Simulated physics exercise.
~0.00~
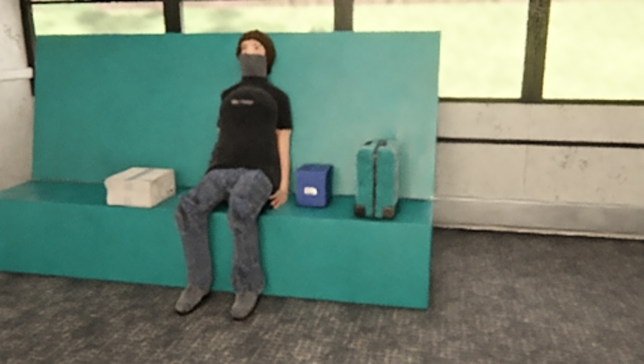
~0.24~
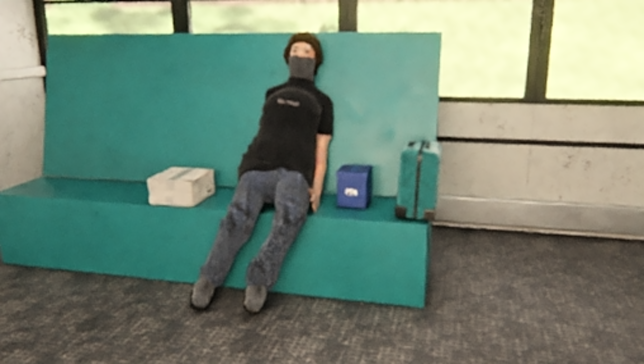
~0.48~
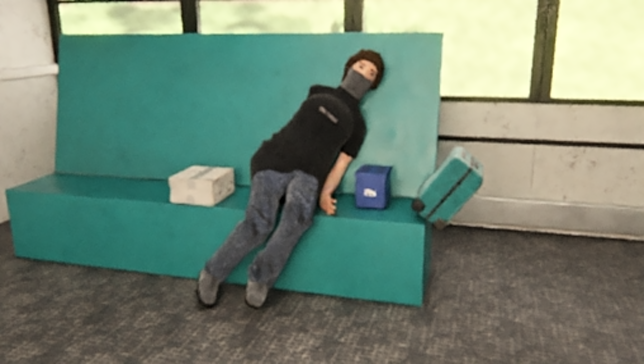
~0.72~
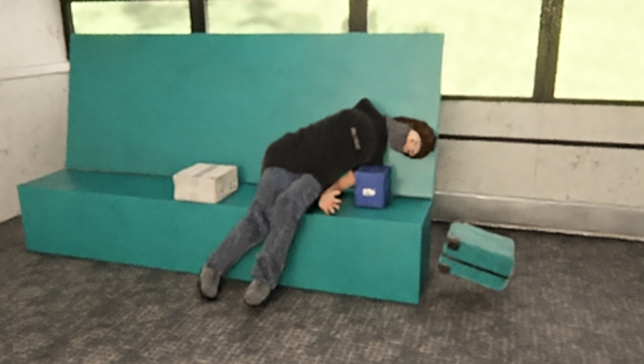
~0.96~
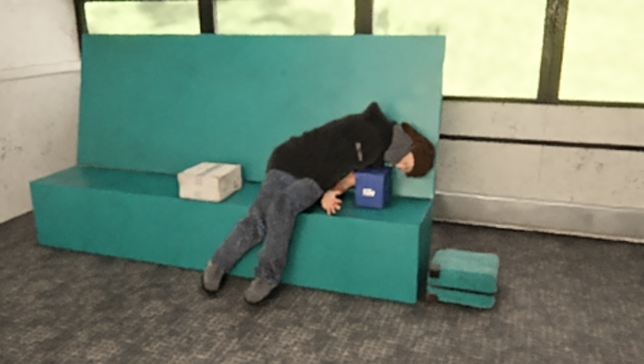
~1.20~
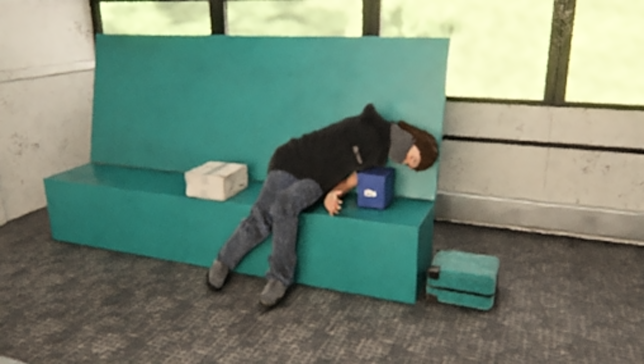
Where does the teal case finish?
The teal case slides off the right end of the bench and ends up on its side on the floor.
